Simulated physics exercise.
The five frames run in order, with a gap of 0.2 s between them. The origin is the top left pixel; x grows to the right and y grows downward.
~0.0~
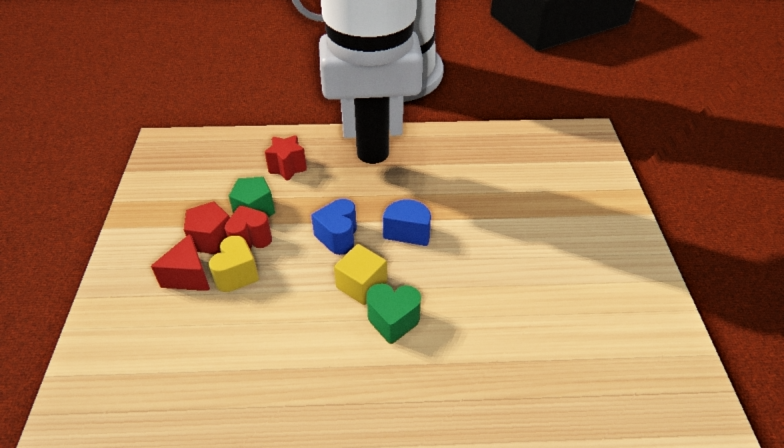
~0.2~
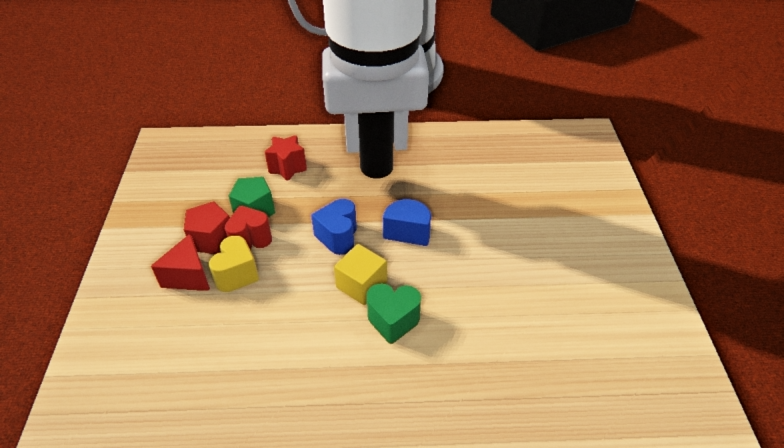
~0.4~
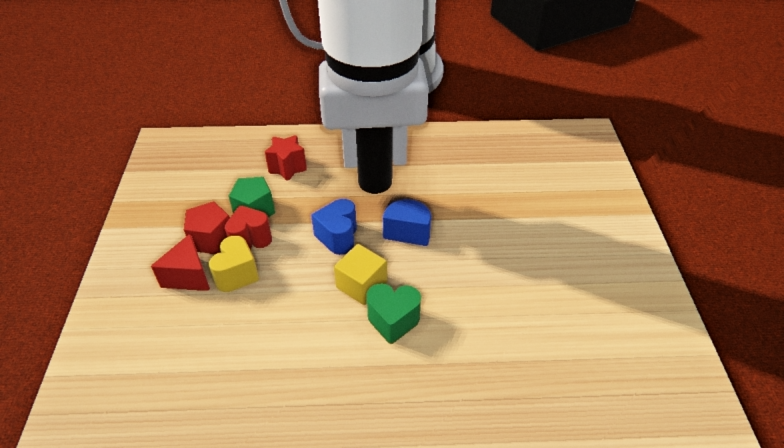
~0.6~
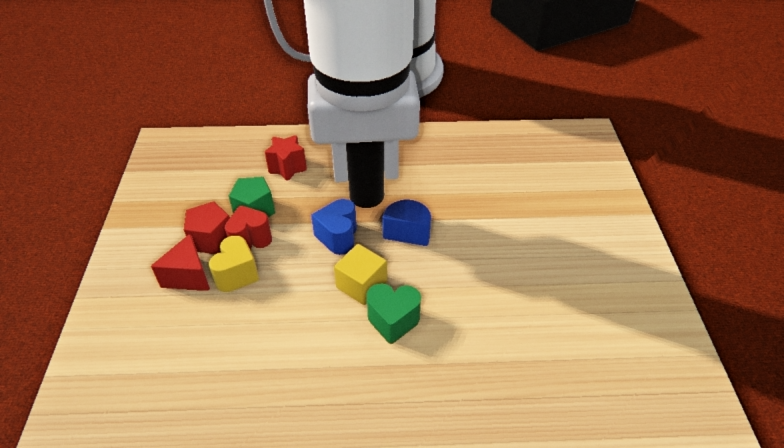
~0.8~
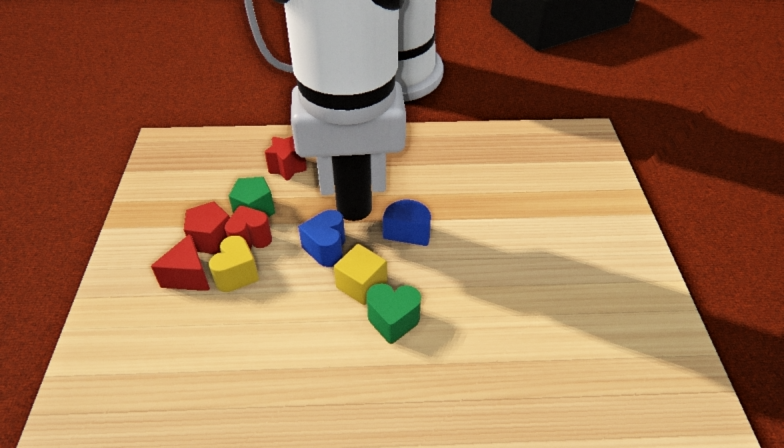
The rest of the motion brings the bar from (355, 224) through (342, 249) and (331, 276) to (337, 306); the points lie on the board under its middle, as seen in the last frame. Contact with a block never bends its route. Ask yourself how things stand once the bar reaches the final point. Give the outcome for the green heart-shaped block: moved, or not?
It is moved from its place.
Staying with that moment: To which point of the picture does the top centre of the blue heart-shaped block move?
Located at (280, 267).
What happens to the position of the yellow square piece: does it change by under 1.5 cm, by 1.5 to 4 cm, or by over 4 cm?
Once the path ends, it will sit 1.5 to 4 cm from where it is now.
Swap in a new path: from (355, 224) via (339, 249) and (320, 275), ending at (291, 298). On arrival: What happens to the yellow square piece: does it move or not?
Here's my answer: The yellow square piece remains in position.
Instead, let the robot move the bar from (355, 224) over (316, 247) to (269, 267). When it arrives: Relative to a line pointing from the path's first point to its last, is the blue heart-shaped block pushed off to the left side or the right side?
It is displaced to the left.
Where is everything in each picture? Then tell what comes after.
Bar's lower end (373, 154); blue heart-shaped block (336, 215); yellow square piece (361, 263); green heart-shaped block (393, 300); blue half-round block (409, 211), in the first frame.
Bar (377, 168); blocks still, in the second frame.
Bar (375, 183); blocks still, in the third frame.
Bar (367, 196); blocks still, in the fourth frame.
Bar (354, 209); blue heart-shaped block (324, 226); yellow square piece (361, 263); green heart-shaped block (393, 300); blue half-round block (409, 211), in the fifth frame.
The first path, step by step. One third of the way, bar (341, 234); blue heart-shaped block (302, 248), turned 20° clockwise.
Two thirds of the way, bar (329, 262); blue heart-shaped block (281, 265), turned 55° clockwise; yellow square piece (363, 268), turned 15° anticlockwise.
At the end, bar (335, 291); blue heart-shaped block (280, 267), turned 65° clockwise; yellow square piece (375, 287), turned 40° anticlockwise; green heart-shaped block (420, 315); blue half-round block still.
